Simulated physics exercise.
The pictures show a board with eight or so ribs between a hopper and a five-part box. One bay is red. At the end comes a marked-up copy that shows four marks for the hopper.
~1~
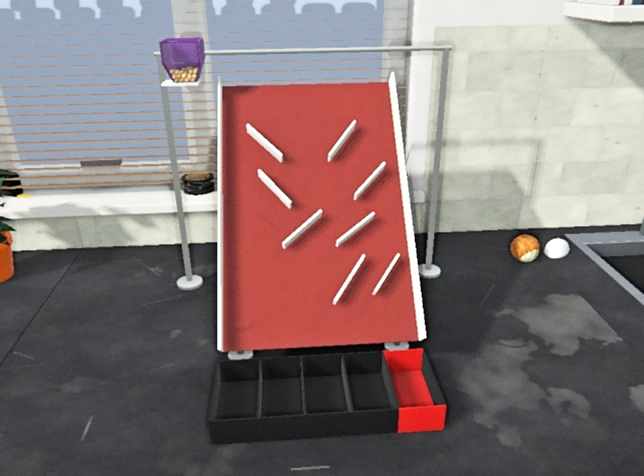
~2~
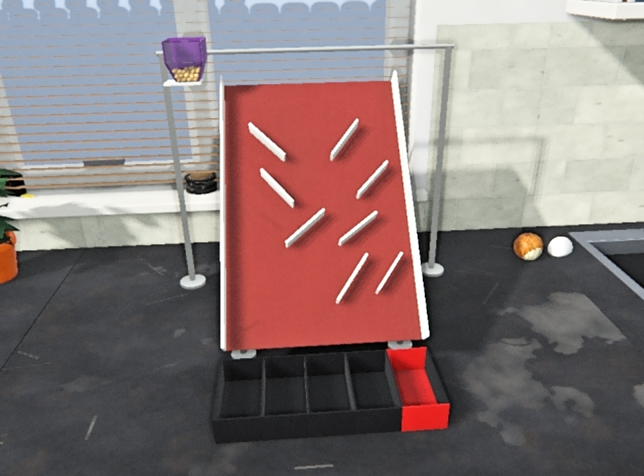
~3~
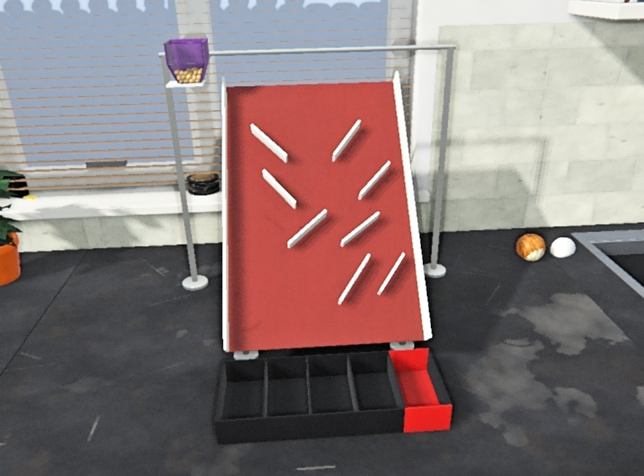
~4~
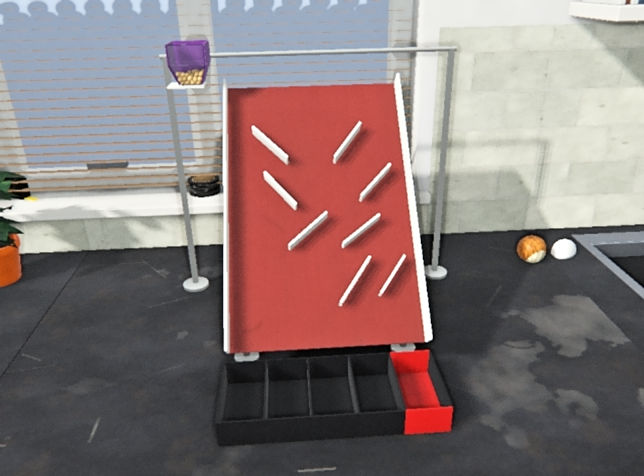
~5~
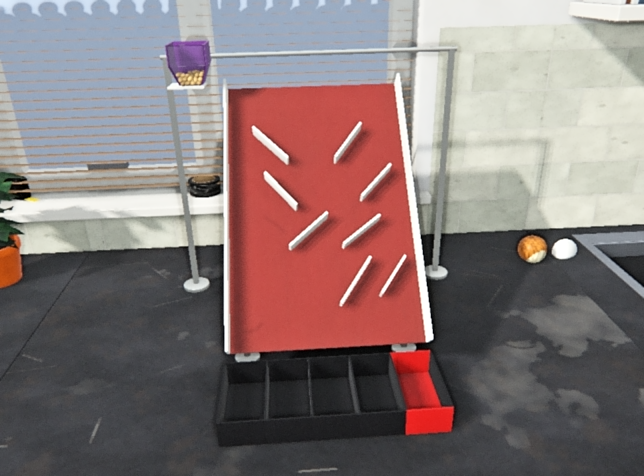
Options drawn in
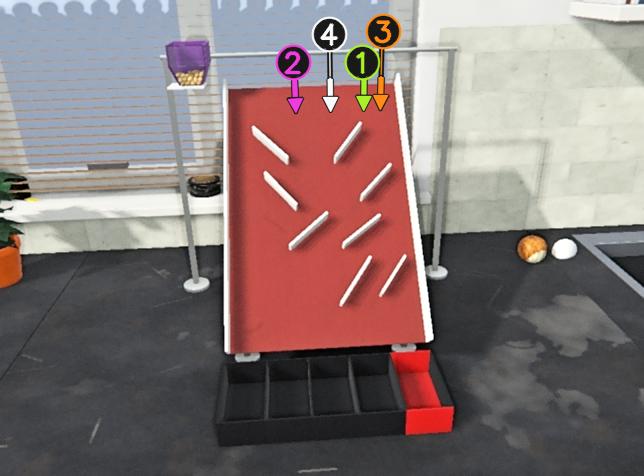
In this clip, a purple hopper of small tan pieces sits at the upper left of a tilted red board with white ribs, above a five-part black box with one red bay; only the view shifts very slightly.
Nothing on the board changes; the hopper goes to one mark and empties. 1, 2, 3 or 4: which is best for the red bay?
I would pick mark 3.
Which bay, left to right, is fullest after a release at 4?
The first from the left.
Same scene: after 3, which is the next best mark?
That is mark 1.
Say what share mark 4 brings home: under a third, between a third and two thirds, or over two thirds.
Mark 4 gives under a third.
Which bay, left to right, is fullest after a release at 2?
It is the first one.
On the marked copy, mark 1 meets the board at (363, 105); mark 2 meets the board at (295, 107); mark 3 meets the board at (380, 104); mark 4 meets the board at (330, 106).
If 1 is chosen, a small part in the red bay, most in other bays, a small part outside the box.
If 2 is chosen, none in the red bay, all in other bays.
If 3 is chosen, about a third in the red bay, about half in other bays, about a quarter outside the box.
If 4 is chosen, none in the red bay, nearly all in other bays.
